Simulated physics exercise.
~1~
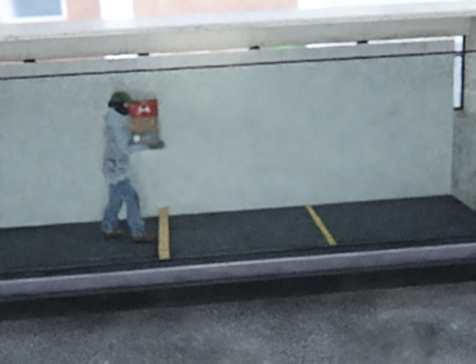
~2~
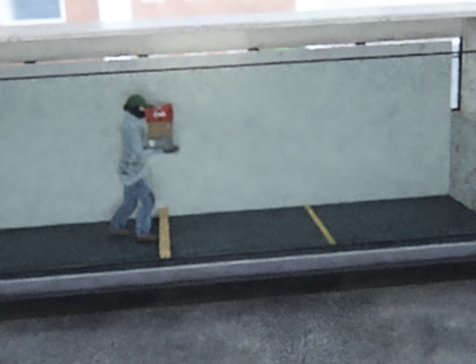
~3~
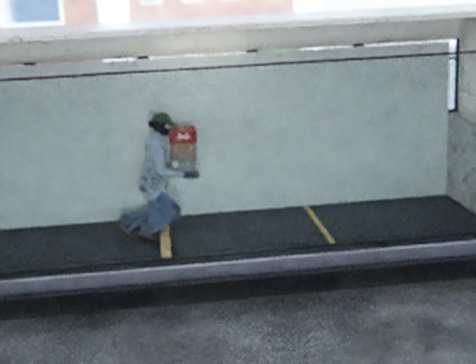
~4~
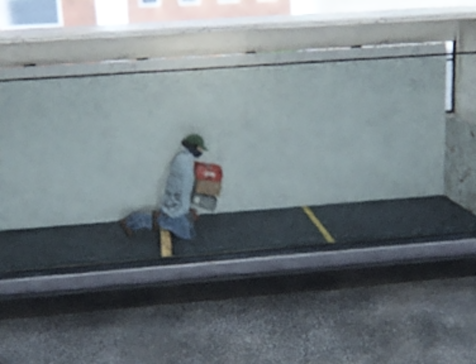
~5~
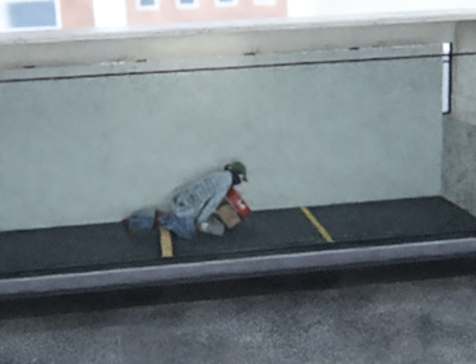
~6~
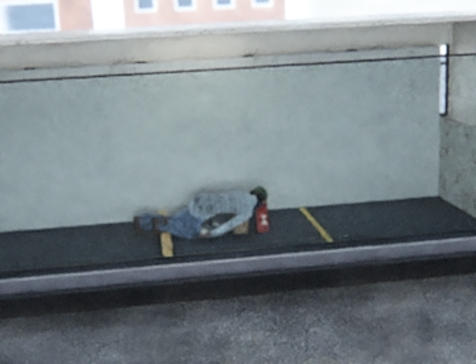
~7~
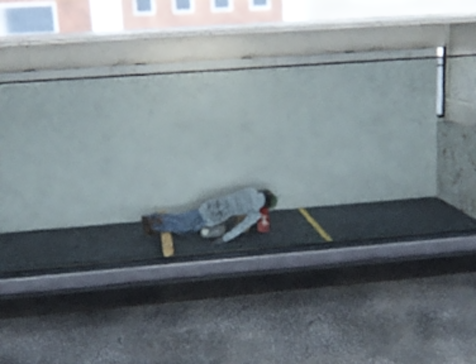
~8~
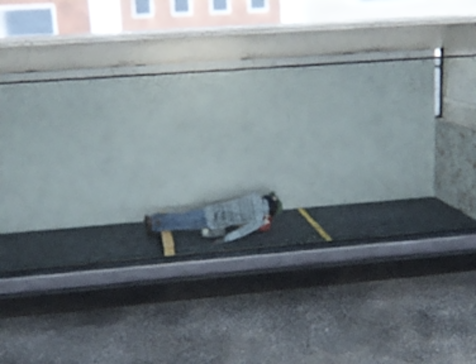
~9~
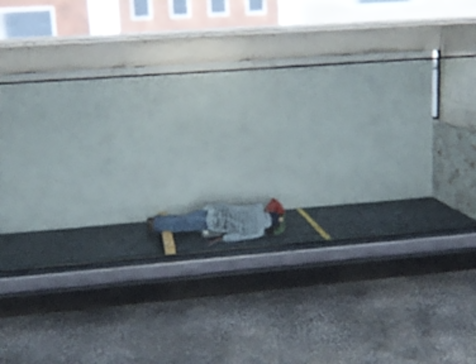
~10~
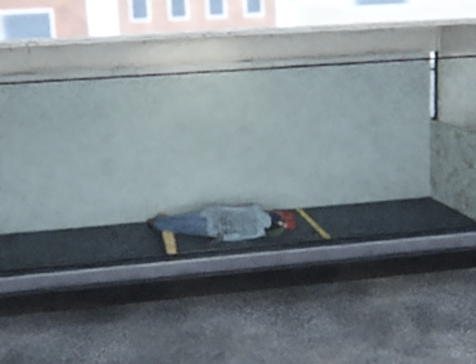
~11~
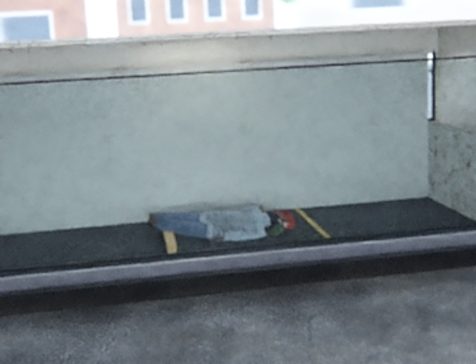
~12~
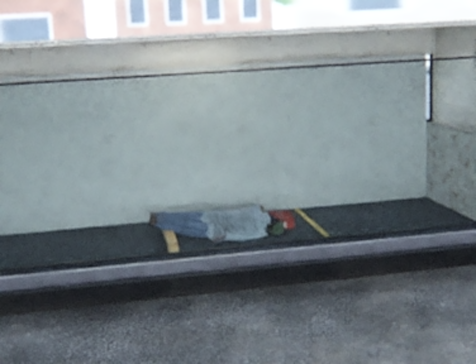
A porter in a green cap, pale jacket and jeans walks right along a dark walkway, seen from the side and slightly above, hugging a red parcel stacked over a brown box and a grey one. Behind is a pale wall, and two yellow lines cross the floor. At the nearer line the porter drops low and pitches forward, the stack tipping and coming apart beneath. The porter lands face down, and the red parcel turns over by the head. Finally the porter lies stretched out, the red parcel resting just short of the farther line, the other boxes out of sight.
